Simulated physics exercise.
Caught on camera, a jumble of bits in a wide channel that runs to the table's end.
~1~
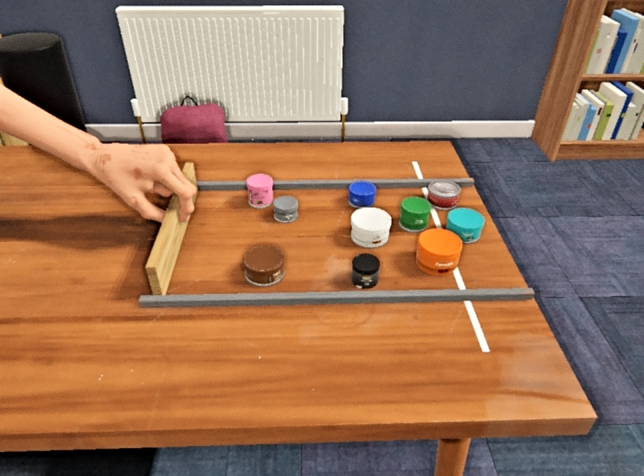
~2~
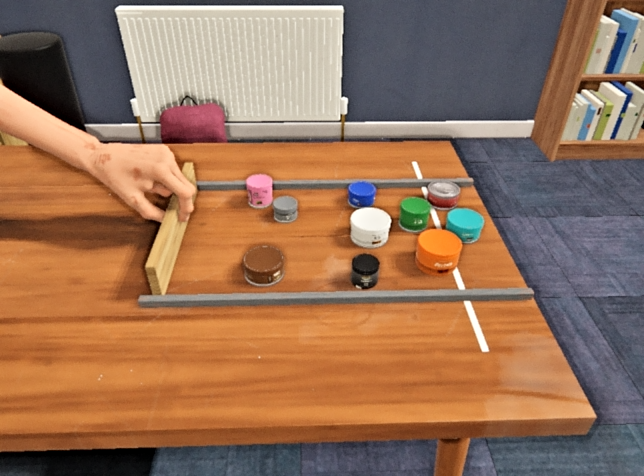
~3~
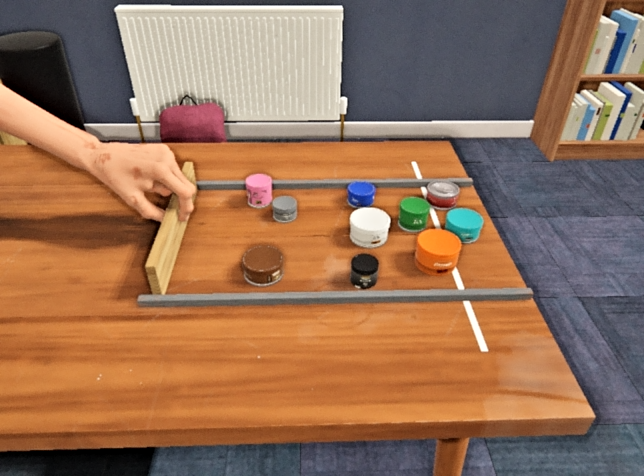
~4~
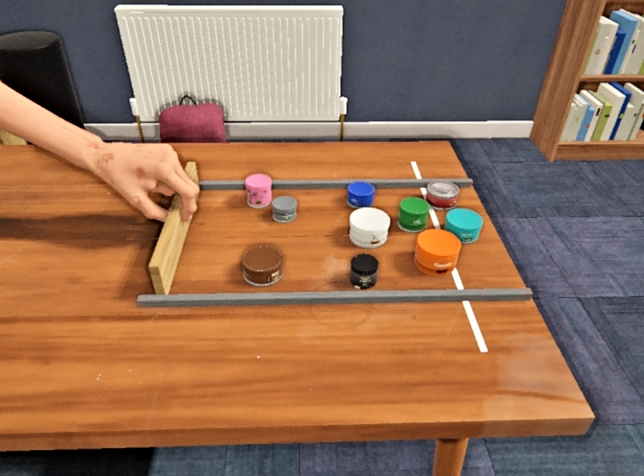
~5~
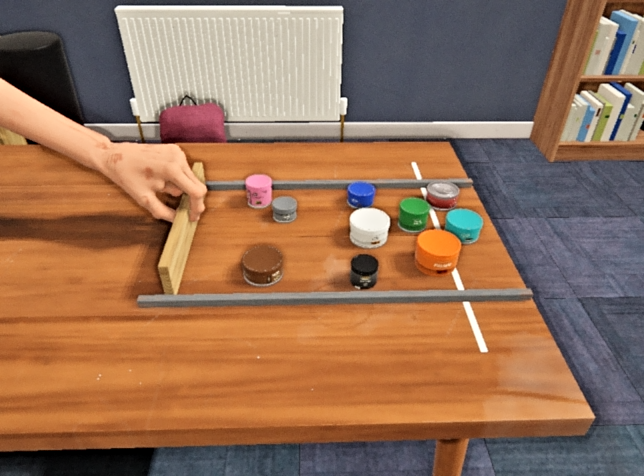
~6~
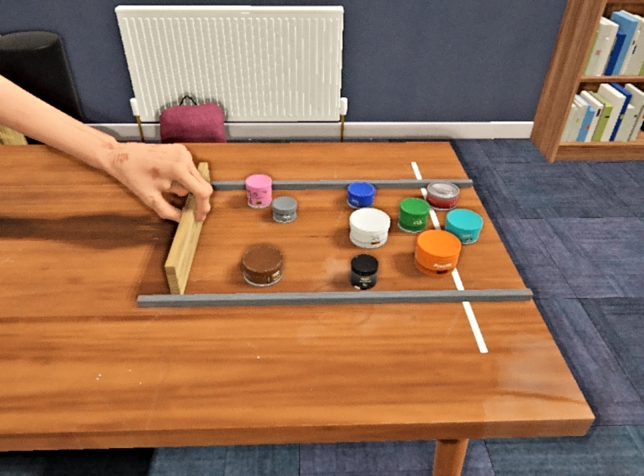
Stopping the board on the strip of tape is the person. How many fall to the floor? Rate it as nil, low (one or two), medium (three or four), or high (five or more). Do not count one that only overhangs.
Low, one or two.
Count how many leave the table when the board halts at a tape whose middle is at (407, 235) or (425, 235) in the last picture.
The first try gives 0, the second gives 0.
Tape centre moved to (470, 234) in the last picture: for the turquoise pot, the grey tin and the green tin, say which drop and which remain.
The turquoise pot is no longer there; as for the grey tin, it is still there; and the green tin is no longer there.
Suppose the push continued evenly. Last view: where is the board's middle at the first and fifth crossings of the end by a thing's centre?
Its middle is near (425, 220) and then near (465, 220).
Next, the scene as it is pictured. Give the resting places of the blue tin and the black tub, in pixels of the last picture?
Blue tin: About (466, 197); black tub: About (482, 278).
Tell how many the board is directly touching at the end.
Count: 4.
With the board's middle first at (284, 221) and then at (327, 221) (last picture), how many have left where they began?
I count 3 first and 5 after.
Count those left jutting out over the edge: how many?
That adds up to 2.
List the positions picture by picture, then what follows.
The first frame shows turquoise pot (464, 226); red pot (443, 195); orange tub (438, 252); board (176, 223); tape (442, 234).
The second frame shows red pot (443, 195); blue tin (362, 195).
The third frame shows orange tub (437, 252); grey tin (285, 210).
The fourth frame shows turquoise pot (463, 226); board (178, 222).
The fifth frame shows red pot (442, 196); green tin (413, 215).
The sixth frame shows turquoise pot (463, 227); red pot (442, 196); orange tub (437, 253); board (192, 222); tape (440, 235).
A little later, none off yet; turquoise pot at rest near (463, 227); red pot at rest near (442, 196); orange tub at rest near (437, 253).
Next, none off yet; turquoise pot at rest near (463, 227); red pot shifted a little near (457, 197); orange tub shifted about its own width near (465, 249).
When it is over, the number that fall off is one or two; down, red pot.
